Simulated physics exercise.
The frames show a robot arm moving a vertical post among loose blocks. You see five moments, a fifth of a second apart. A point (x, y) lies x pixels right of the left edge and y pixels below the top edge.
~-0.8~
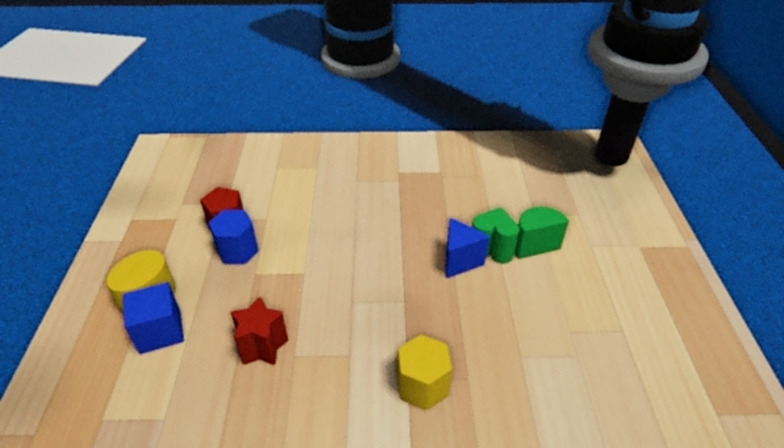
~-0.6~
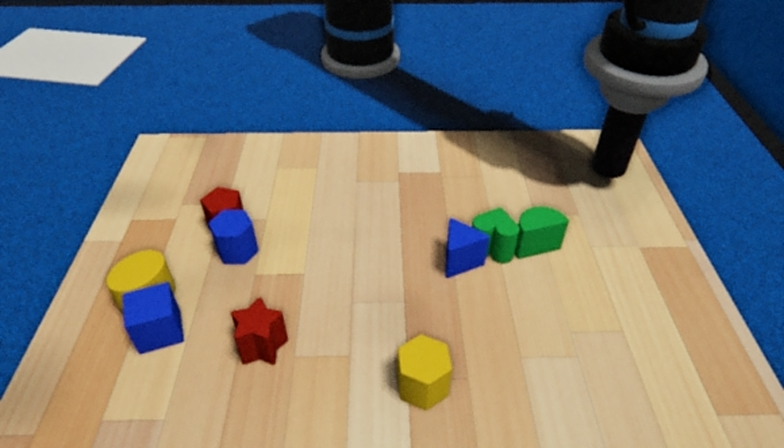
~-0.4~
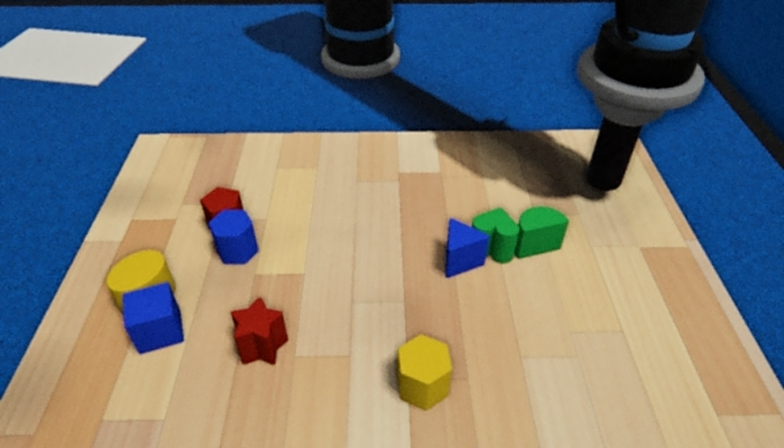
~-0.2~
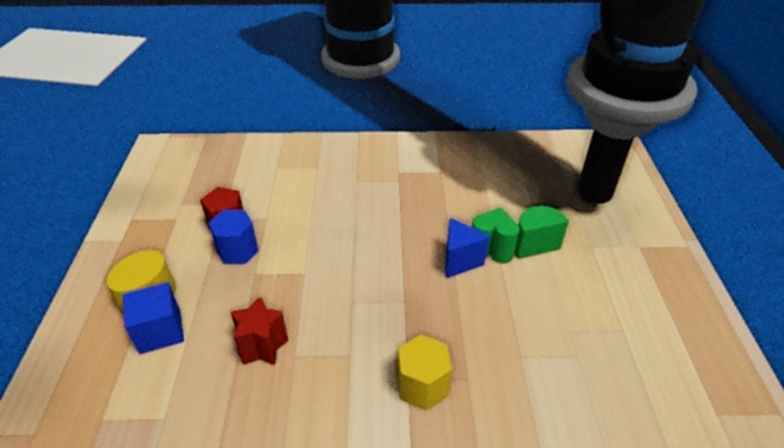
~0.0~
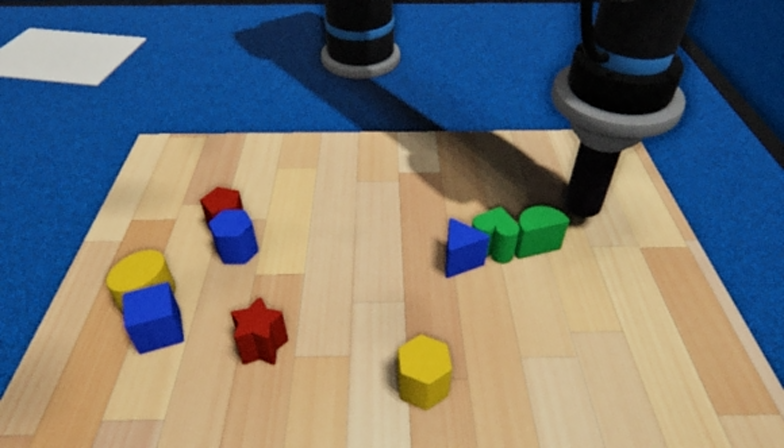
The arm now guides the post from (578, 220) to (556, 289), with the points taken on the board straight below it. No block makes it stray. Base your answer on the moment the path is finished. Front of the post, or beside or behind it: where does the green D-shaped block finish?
Slipped off.
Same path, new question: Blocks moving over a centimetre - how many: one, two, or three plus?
Two blocks.
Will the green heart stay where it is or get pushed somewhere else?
Moved off its spot.
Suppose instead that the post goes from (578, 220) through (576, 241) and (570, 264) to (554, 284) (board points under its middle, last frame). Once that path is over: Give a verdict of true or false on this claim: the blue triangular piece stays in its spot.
This is true.
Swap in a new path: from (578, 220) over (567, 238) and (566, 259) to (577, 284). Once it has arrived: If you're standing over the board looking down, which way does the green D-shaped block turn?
It twists clockwise.
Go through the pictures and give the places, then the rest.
Post tip (611, 158); block tops, blue triangular piece (463, 234); green heart (497, 221); green D-shaped block (541, 217), in the first frame.
Post (608, 169); blocks unchanged, in the second frame.
Post (603, 181); blocks unchanged, in the third frame.
Post (594, 194); blocks unchanged, in the fourth frame.
Post (582, 207); blue triangular piece (463, 234); green heart (497, 221); green D-shaped block (541, 217), in the fifth frame.
The first path, step by step. One third of the way, post (576, 229); green D-shaped block (539, 220).
Two thirds of the way, post (569, 251); green heart (484, 220), turned 30° clockwise; green D-shaped block (529, 233), turned 35° clockwise.
At the end, post (560, 276); blue triangular piece in place; green heart (481, 219), turned 30° clockwise; green D-shaped block (523, 244), turned 75° clockwise.
